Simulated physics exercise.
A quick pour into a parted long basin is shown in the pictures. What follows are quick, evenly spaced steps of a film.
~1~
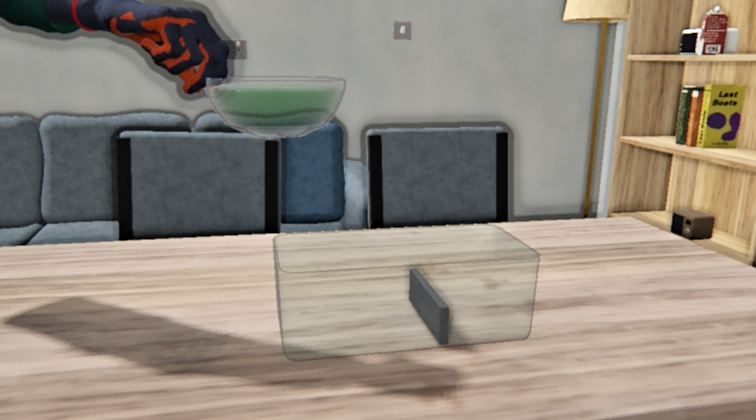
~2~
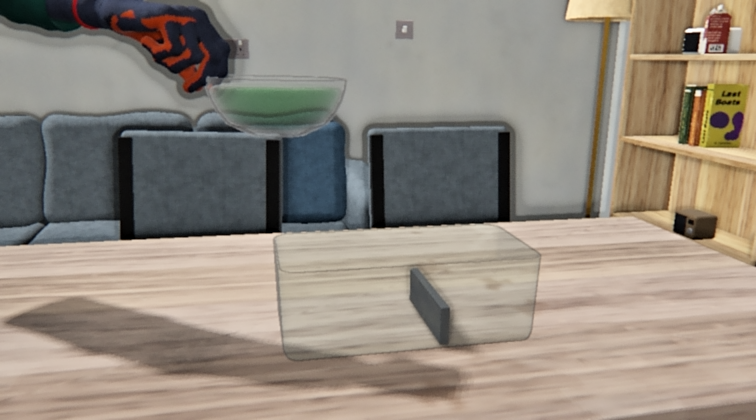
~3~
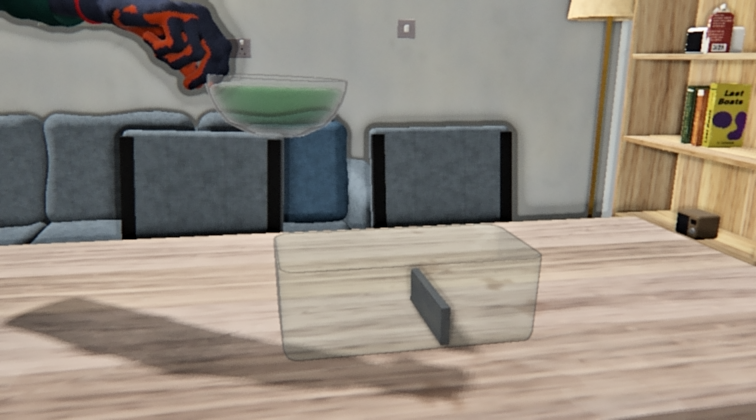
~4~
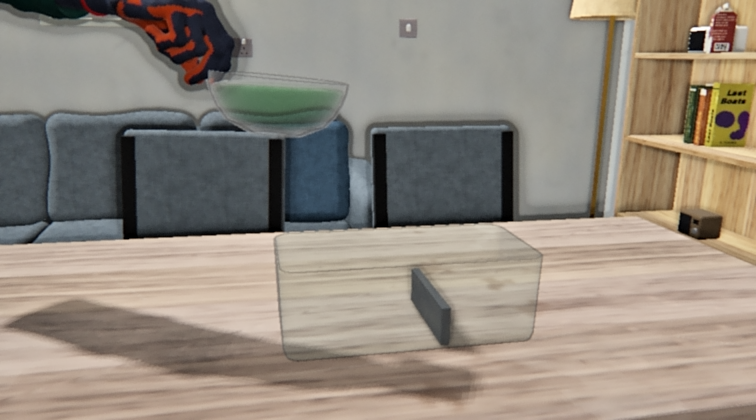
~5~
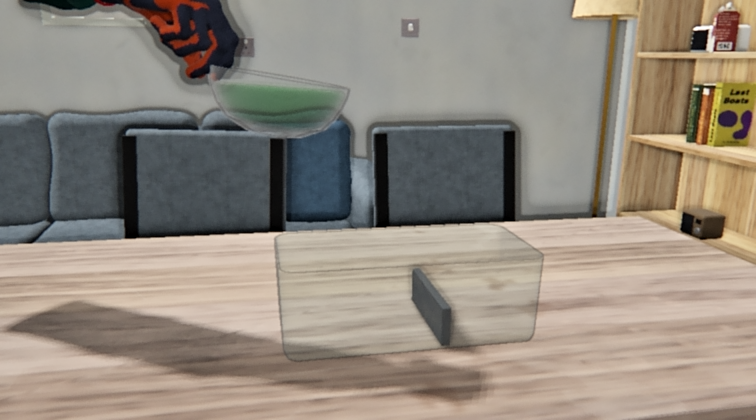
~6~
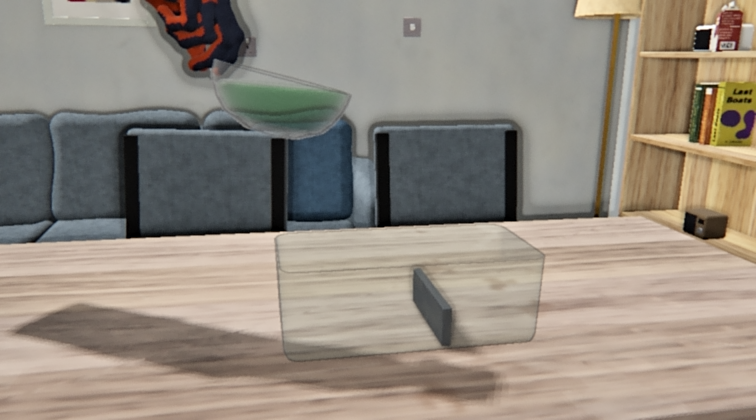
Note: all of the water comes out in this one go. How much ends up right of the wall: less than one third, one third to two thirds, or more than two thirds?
Less than one third.
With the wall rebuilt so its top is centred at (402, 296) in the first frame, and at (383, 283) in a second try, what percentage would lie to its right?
Well, it's close to 45 per cent for the first one, then 65 per cent for the other.
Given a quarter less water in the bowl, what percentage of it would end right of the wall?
Close to 5 per cent.
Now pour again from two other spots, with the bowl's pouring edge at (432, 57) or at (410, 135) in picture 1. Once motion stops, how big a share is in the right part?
Close to 75 in a hundred, then close to 65 in a hundred.
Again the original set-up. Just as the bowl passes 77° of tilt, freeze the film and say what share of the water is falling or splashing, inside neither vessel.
That comes to near 55 percent.
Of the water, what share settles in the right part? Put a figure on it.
That works out to roughly 5 percent.
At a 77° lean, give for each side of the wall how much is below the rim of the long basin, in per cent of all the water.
Left 20 %, right 0 %.
A moment on, the bowl is tipped on its side and 23 per cent is still to pour, 22 is left of the wall and 0 right of it.
Next, the bowl is tipped right over and 0 per cent is still to pour, 91 is left of the wall and 2 right of it.
Then the bowl is tipped right over and 0 per cent is still to pour, 94 is left of the wall and 4 right of it.
Later the bowl is tipped right over and 0 per cent is still to pour, 93 is left of the wall and 5 right of it.
Finally, 93 per cent lies left of the wall, 5 right of it and 2 outside.
